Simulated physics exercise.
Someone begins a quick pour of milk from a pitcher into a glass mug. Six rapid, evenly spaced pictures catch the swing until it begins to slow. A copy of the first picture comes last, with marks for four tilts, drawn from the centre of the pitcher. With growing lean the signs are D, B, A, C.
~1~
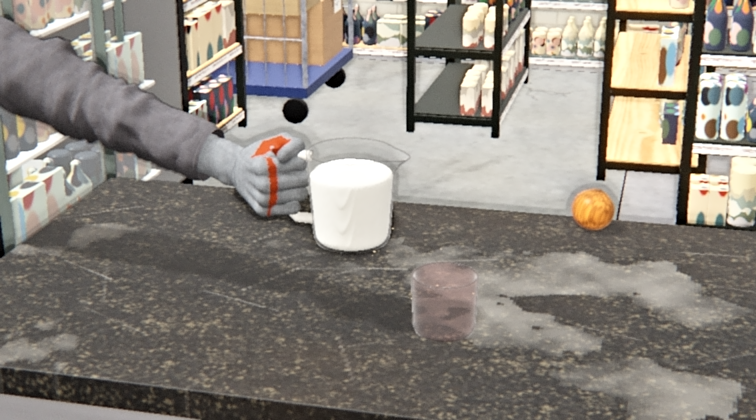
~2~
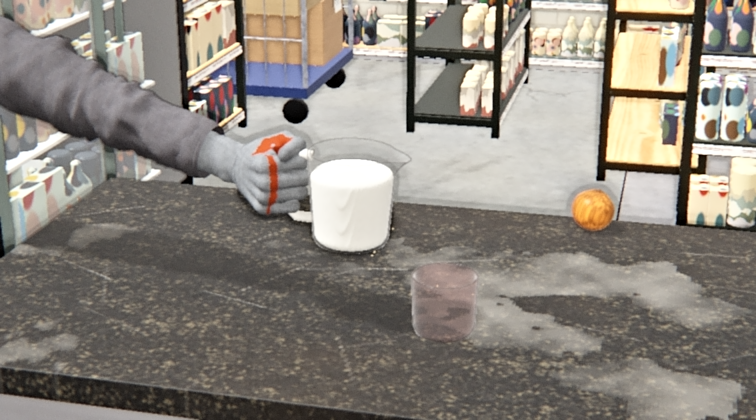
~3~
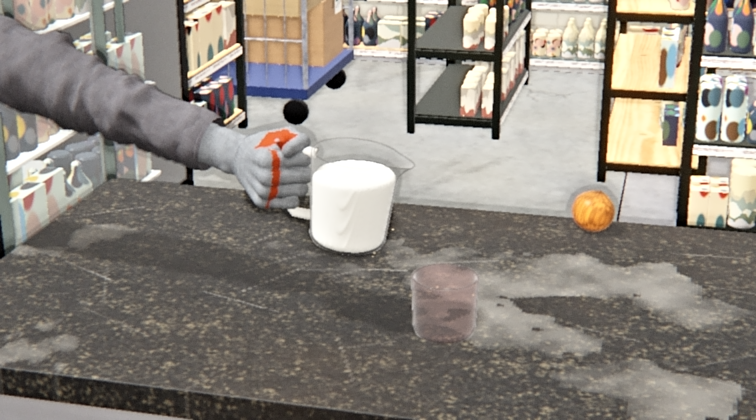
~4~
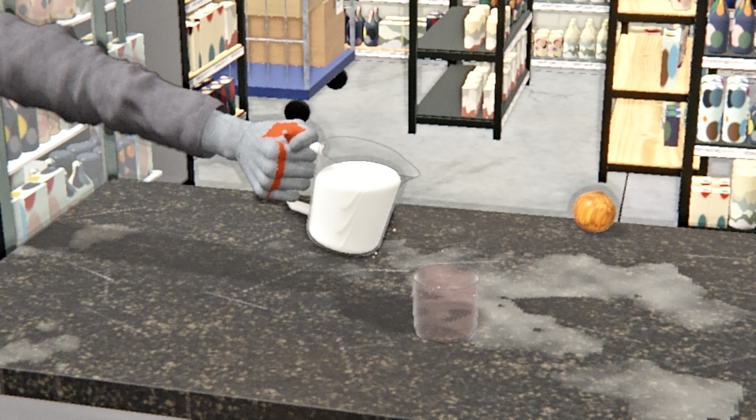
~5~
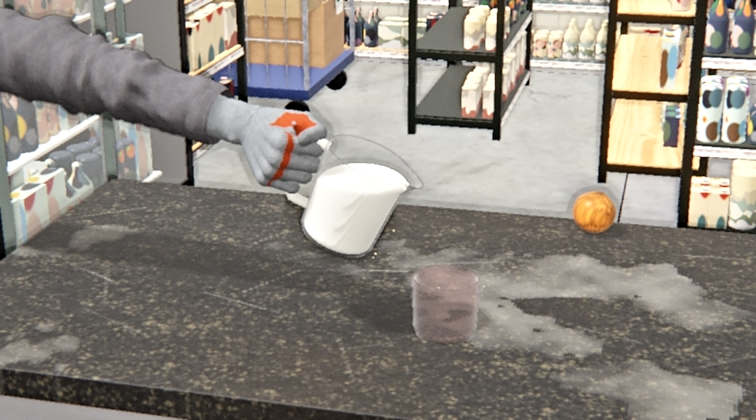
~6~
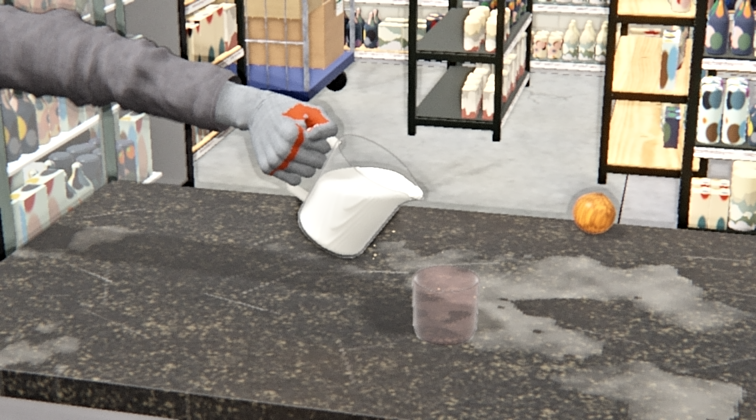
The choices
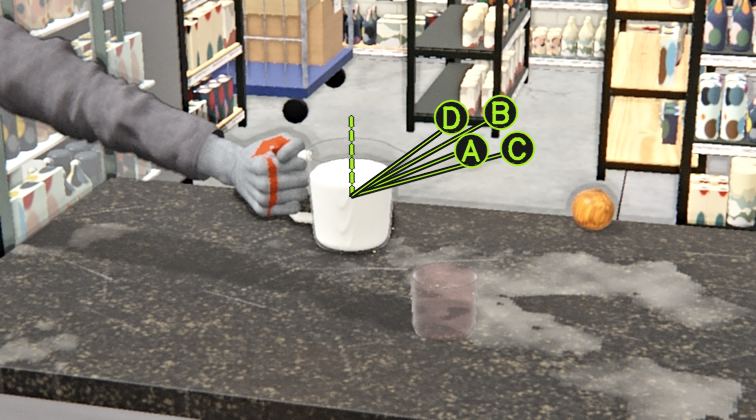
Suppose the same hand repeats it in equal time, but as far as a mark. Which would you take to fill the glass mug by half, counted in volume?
D is best.
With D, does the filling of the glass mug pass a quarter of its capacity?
Yes.
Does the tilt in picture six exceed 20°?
Yes, it does.
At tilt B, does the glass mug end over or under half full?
Over.
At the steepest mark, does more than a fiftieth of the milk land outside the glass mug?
Yes.
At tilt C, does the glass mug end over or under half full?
Over.
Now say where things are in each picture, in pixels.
Upright, lip at (409, 158); rim of the glass mug round (445, 275); nothing has left yet, in the first frame.
Upright, lip at (410, 160); nothing has left yet, in the second frame.
Tipped about 6°, lip at (413, 166); nothing has left yet, in the third frame.
Tipped about 14°, lip at (419, 175); nothing has left yet, in the fourth frame.
Tipped about 23°, lip at (422, 186); nothing has left yet, in the fifth frame.
Tipped about 32°, lip at (424, 198); nothing has left yet, in the sixth frame.
In lime, A at (454, 154); B at (485, 121); C at (501, 154); D at (440, 132).
With A, the glass mug ends with about 76 % of what it can hold; 9 % of the milk is spilt.
With B, the glass mug ends with about 68 % of what it can hold.
With C, the glass mug ends with about 86 % of what it can hold; 16 % of the milk is spilt.
With D, the glass mug ends with about 50 % of what it can hold.
